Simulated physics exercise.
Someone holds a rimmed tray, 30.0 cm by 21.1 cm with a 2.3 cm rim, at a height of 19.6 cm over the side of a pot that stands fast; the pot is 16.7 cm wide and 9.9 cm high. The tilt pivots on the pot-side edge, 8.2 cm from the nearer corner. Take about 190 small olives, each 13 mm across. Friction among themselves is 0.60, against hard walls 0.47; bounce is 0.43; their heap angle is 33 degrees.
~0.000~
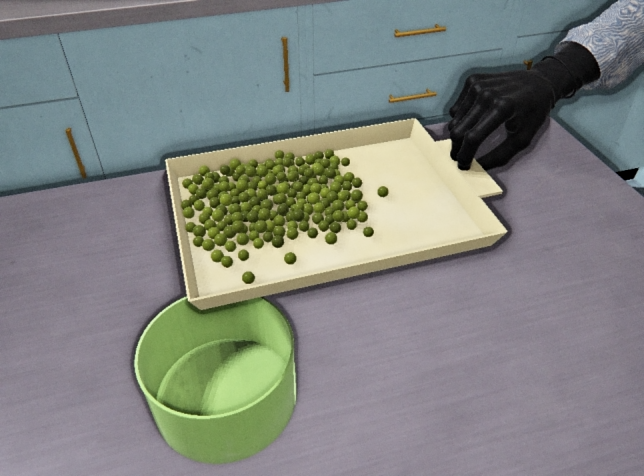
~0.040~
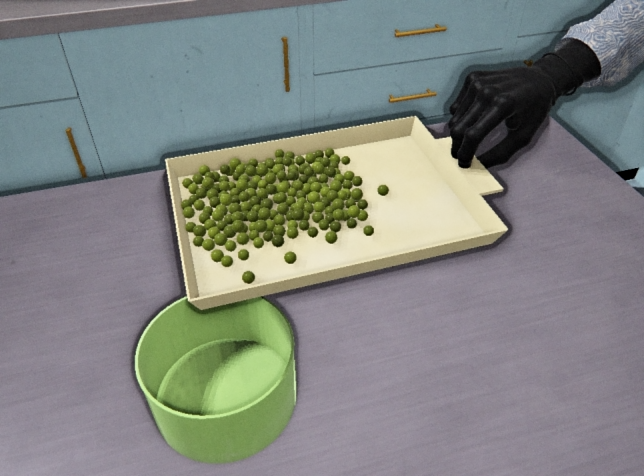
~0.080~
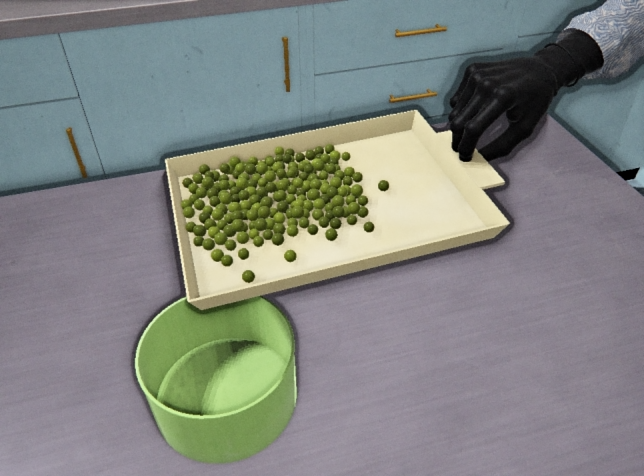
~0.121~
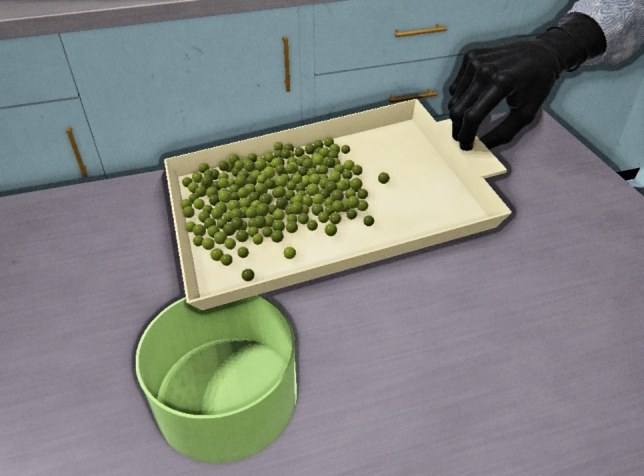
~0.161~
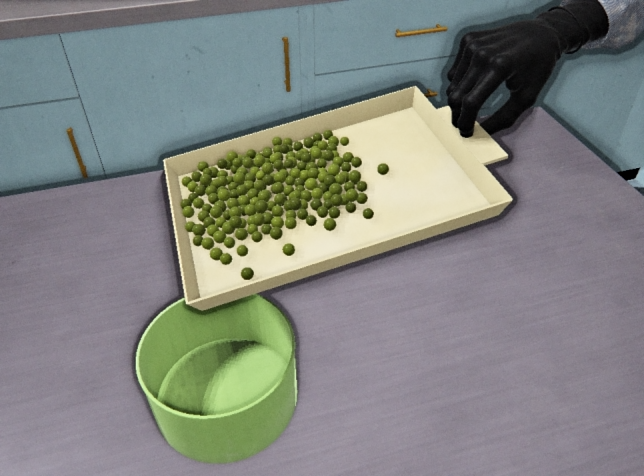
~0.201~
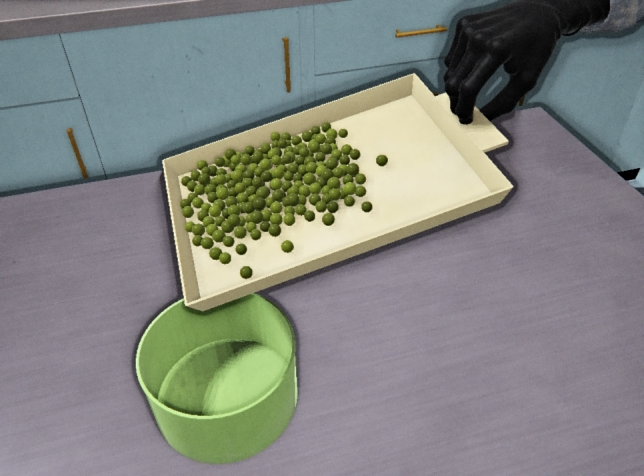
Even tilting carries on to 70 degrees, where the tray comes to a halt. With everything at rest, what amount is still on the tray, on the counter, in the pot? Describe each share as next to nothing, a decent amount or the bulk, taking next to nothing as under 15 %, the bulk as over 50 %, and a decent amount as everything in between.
Outcome: Left on the tray: An intermediate fraction; counter: An intermediate fraction; pot: An intermediate fraction.
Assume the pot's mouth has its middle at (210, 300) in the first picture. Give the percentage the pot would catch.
With the pot there, close to 20 per cent.
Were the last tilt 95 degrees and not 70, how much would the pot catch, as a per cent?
In that case some 35 per cent.
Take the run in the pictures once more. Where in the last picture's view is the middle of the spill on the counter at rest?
Somewhere around (117, 346), I'd say.
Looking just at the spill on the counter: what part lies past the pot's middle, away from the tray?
Estimate: Roughly 90 per cent of the pieces.
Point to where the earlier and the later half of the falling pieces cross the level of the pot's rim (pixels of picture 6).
The first half passes near (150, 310) and the second half near (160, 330).
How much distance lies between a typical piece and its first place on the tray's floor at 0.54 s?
It has moved some 3 cm from its start.
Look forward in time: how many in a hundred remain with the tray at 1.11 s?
Around 85 percent of it.
After 0.54 s, tilt 40 degrees; the tray holds 100 %, the pot 0 %.
After 0.77 s, tilt 59 degrees; the tray holds 100 %, the pot 0 %.
Then, at 1.11 s, tilt 70 degrees; the tray holds 85 %, the pot 5 %.
At rest (2.5 s), tray 40 %, counter 35 %, pot 30 %.
